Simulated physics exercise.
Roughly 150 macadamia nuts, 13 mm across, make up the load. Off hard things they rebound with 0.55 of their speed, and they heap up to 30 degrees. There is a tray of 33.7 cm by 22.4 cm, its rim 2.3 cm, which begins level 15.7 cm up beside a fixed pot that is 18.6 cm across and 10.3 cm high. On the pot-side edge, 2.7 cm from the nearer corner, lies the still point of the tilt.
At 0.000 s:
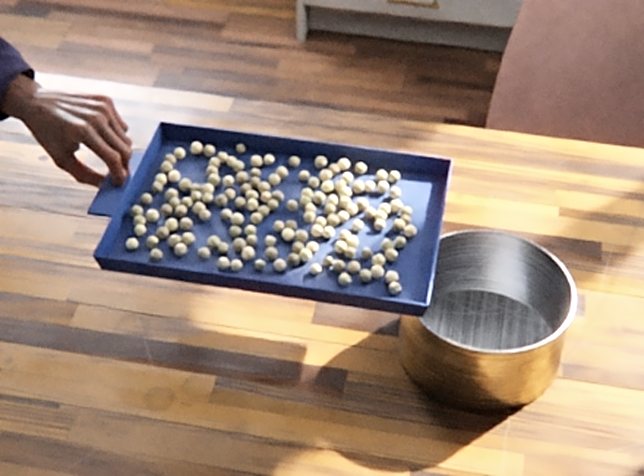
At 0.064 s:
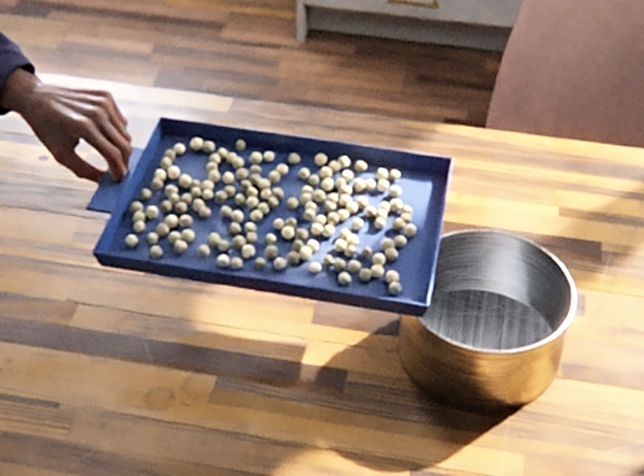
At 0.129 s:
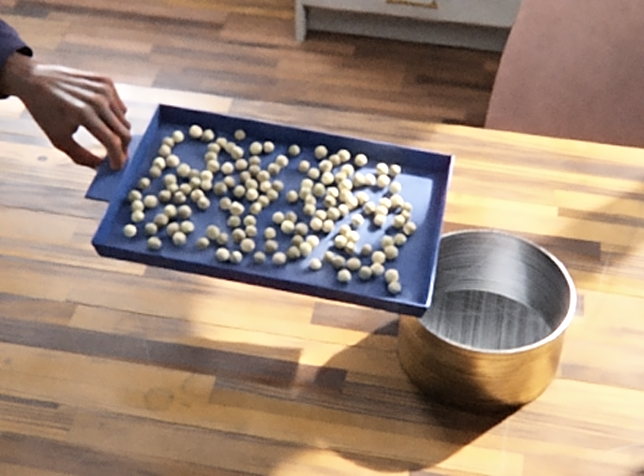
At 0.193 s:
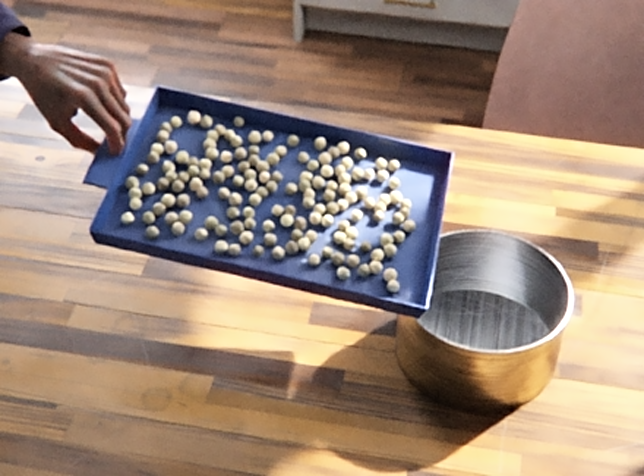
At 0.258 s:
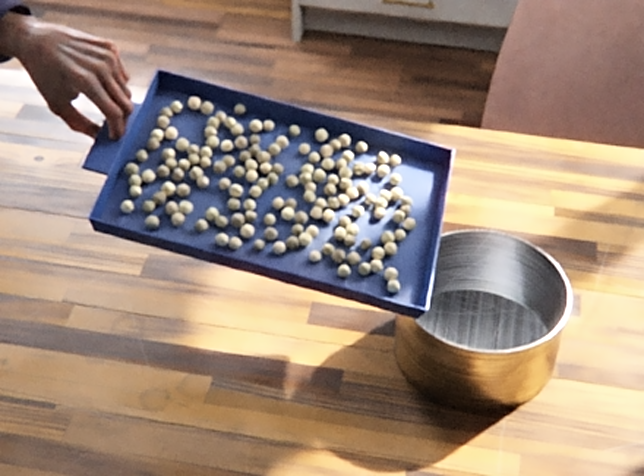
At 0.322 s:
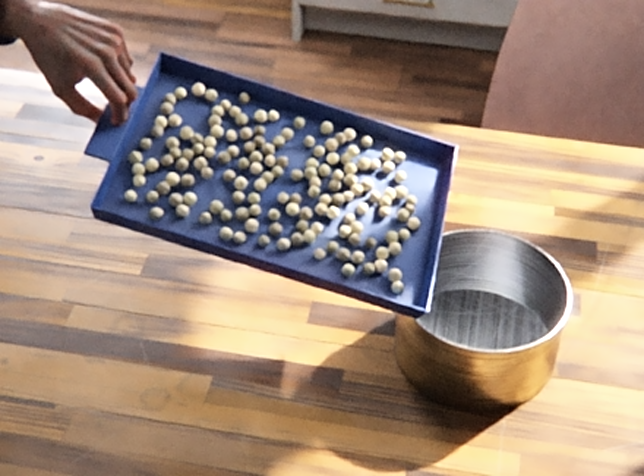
On a wooden table, a hand raises the left end of a blue tray of nuts.
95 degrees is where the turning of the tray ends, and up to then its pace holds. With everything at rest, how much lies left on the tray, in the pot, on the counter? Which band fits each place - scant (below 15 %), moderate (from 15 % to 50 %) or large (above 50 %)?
Result: Tray: A minor amount. Pot: A sizeable amount. Counter: The greater amount.
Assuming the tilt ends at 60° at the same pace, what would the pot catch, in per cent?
Share in the pot: Around 0 %.
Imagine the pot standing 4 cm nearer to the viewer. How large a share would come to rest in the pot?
Close to 65 per cent, then.
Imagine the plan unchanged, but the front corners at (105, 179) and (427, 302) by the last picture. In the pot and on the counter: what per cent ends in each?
Pot: 80, counter: 20.
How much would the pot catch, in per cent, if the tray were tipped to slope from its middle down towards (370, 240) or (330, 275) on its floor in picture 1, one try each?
I'd put it at roughly 75 per cent for the first tilt and roughly 0 per cent for the second.
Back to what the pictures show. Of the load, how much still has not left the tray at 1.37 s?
Some 90 per cent of the load.
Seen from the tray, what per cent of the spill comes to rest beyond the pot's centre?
About 60 percent of the spill.
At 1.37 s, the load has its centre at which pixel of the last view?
The load's centre is near (430, 248) at that time.
After 0.95 s, tilt 53 degrees; the tray holds 100 %, the pot 0 %.
Then, at 1.37 s, tilt 78 degrees; the tray holds 90 %, the pot 0 %.
After 1.87 s, tilt 95 degrees; the tray holds 15 %, the pot 20 %.
By 2.9 s all is still; tray 0 %, pot 25 %, counter 75 %.
